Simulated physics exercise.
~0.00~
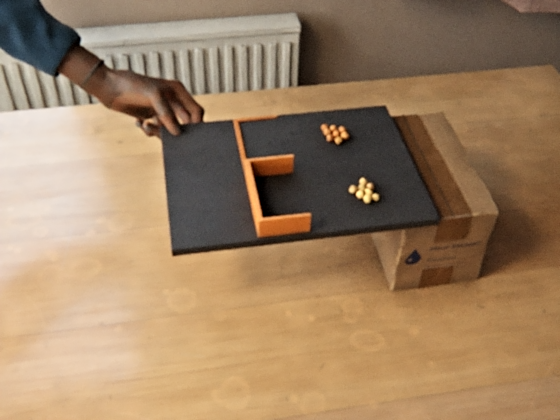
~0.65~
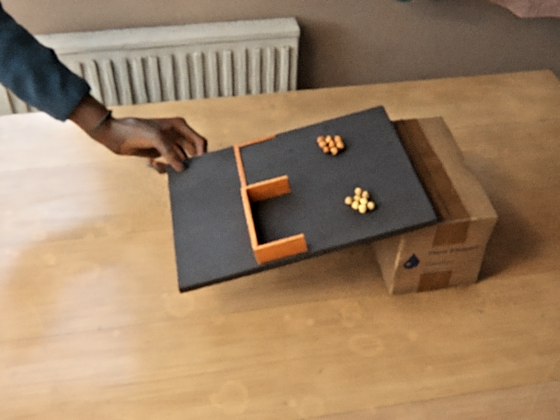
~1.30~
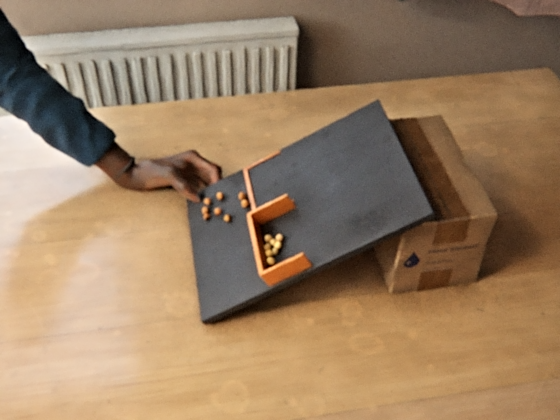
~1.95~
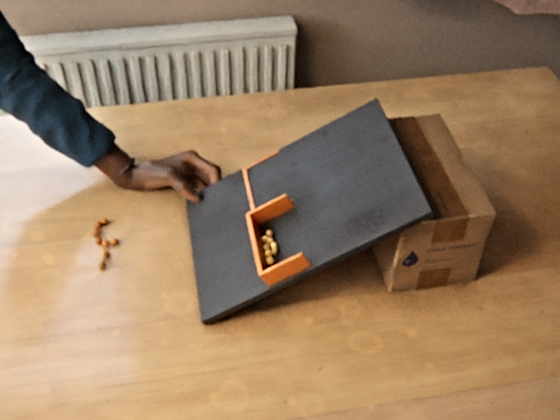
A hand lowered the free end of a black board propped on a cardboard box, and two heaps of small orange and yellowish balls slid down; the yellowish ones stayed caught behind their orange barrier, while the orange ones ended up on the table.
